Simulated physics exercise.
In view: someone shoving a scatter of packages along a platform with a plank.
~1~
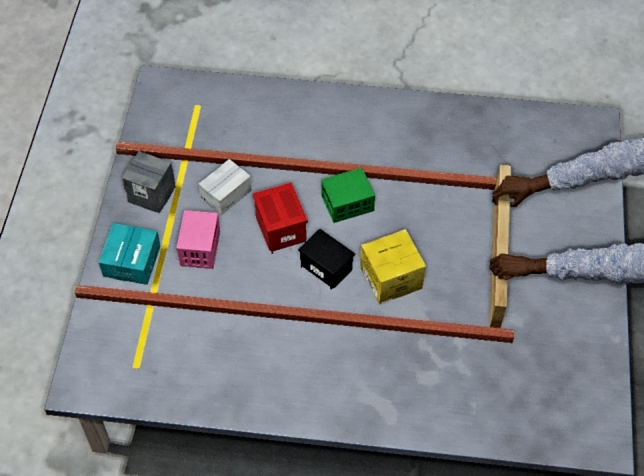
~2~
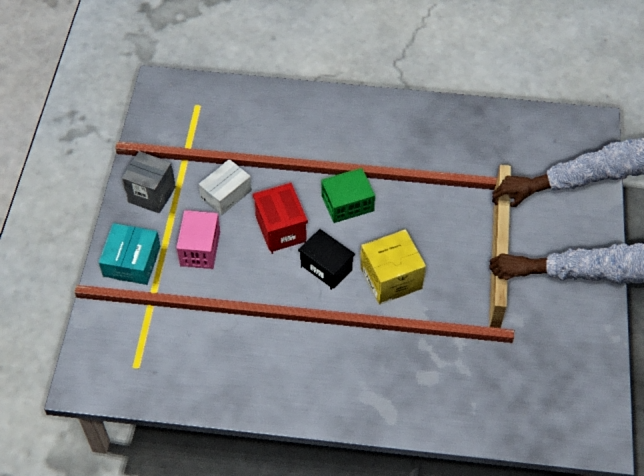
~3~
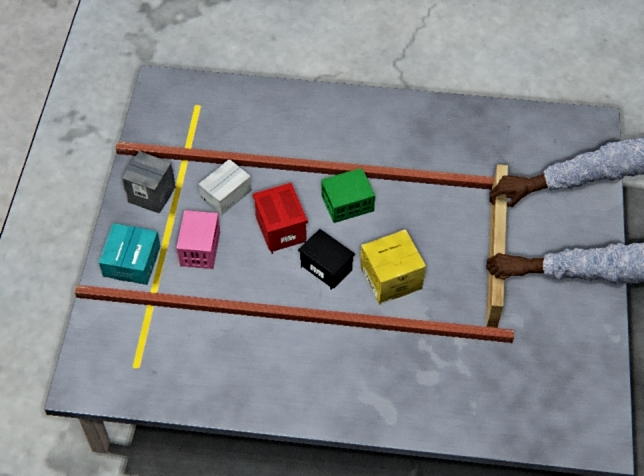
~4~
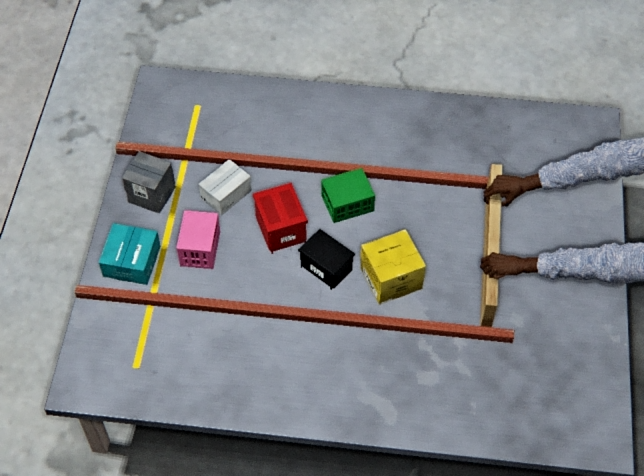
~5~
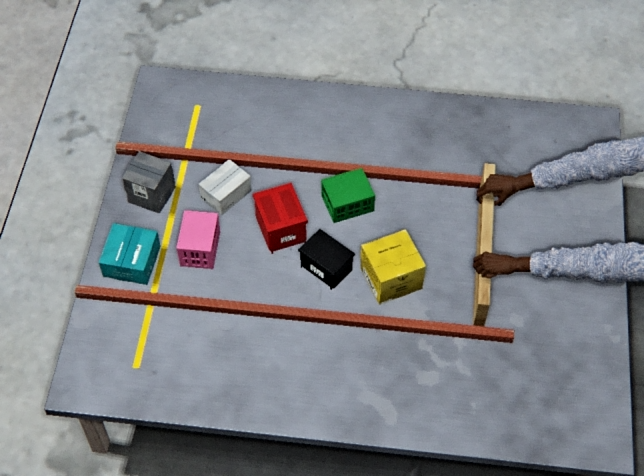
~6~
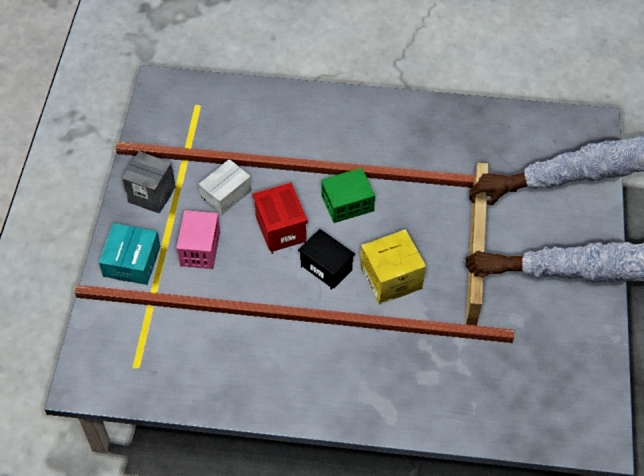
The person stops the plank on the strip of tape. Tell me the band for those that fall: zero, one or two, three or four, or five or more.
Here the number that fall off is three or four.
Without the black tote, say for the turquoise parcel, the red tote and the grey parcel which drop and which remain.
The turquoise parcel tumbles off; the red tote remains up; the grey parcel tumbles off.
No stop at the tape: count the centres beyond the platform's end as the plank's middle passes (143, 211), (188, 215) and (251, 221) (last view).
The counts: 6, 3 and 0.
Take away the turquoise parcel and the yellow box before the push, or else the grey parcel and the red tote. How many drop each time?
1 in the first case, 2 in the second.
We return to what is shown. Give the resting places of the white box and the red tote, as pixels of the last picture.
Near (113, 167) and (120, 195).
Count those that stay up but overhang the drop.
That would be 3.
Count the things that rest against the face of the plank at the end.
That makes 2.
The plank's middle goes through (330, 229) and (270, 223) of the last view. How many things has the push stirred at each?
4 and 7.
Soon after, none off yet; turquoise parcel at rest near (130, 254); grey parcel at rest near (149, 183); pink crate at rest near (199, 240).
In the end, the number that fall off is three or four; gone, pink crate, grey parcel and turquoise parcel.
